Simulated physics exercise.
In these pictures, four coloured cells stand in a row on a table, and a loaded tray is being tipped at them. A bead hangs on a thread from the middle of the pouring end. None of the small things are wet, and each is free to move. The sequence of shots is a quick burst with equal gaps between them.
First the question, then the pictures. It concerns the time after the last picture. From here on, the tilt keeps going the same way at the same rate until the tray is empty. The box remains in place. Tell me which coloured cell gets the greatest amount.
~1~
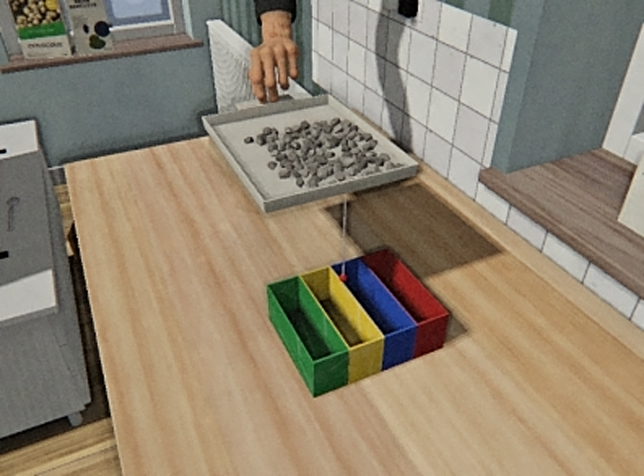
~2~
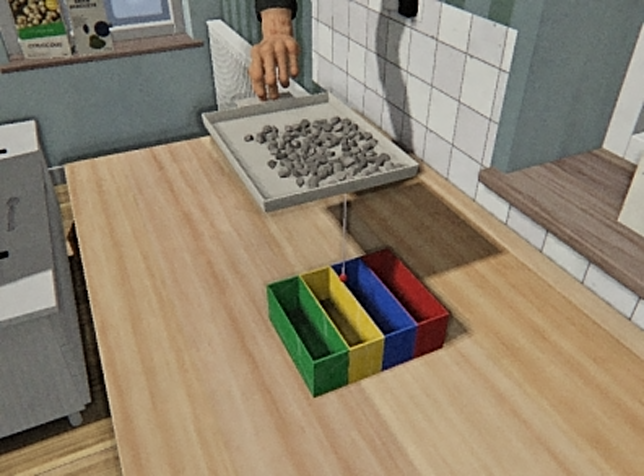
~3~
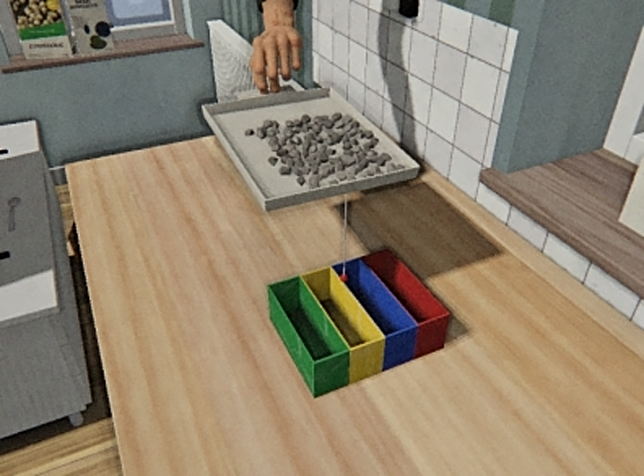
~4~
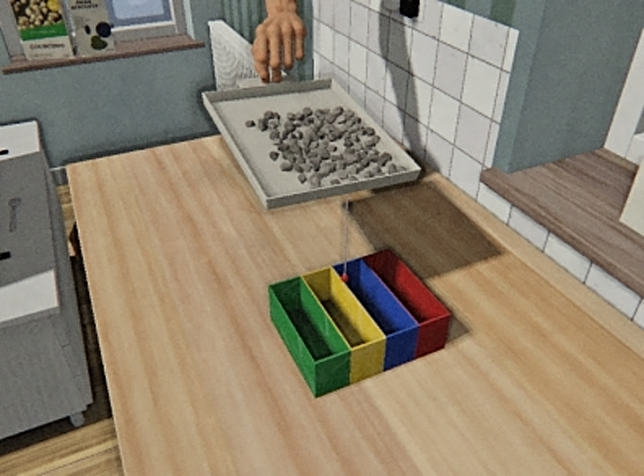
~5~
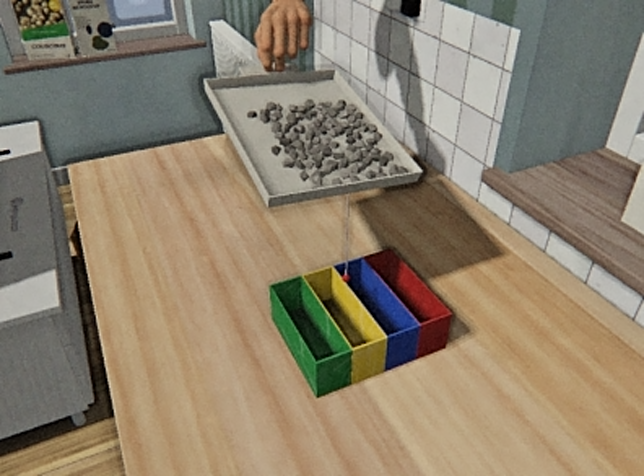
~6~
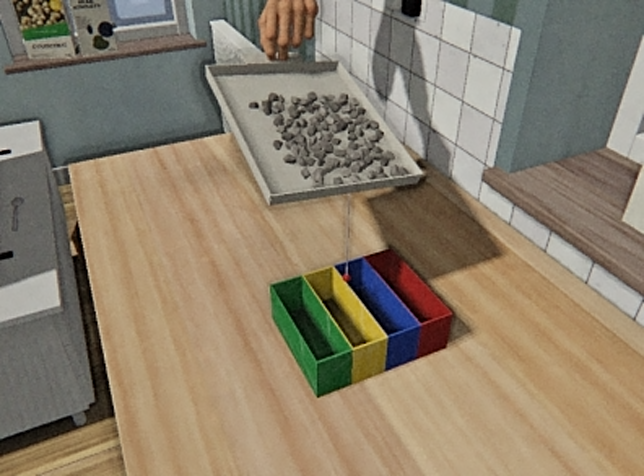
The greatest amount goes to the red cell.
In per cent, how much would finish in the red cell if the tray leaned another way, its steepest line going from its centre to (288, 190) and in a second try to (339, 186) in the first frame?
In turn, 0 percent and then 20 percent.
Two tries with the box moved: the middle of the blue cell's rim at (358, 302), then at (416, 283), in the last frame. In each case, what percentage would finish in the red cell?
Trial 1: 30 percent; trial 2: 10 percent.
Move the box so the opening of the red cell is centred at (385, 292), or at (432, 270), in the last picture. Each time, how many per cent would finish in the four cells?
First 30 %, then 100 %.
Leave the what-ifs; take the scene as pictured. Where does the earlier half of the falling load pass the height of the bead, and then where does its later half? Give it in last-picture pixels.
I'd put it at roughly (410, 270), and after that at roughly (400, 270).
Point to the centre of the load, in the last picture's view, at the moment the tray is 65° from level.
I'd put it at about (378, 154).
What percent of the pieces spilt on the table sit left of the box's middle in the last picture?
I reckon around 0 per cent.
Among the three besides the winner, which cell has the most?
Second: Blue.
Soon, tray tipped steeply; all on the tray.
A while on, tray tipped past a quarter turn; a small part on the tray; about a third in the red cell; a small part in the blue cell; a stray few in the yellow cell; about a third falling or outside the box.
Towards the end, tray tipped past a quarter turn; about half in the red cell; a small part in the blue cell; a stray few in the yellow cell; about a quarter falling or outside the box.
Finally, tray tipped past a quarter turn; about half in the red cell; a small part in the blue cell; a stray few in the yellow cell; none in the green cell; about a quarter outside the box.
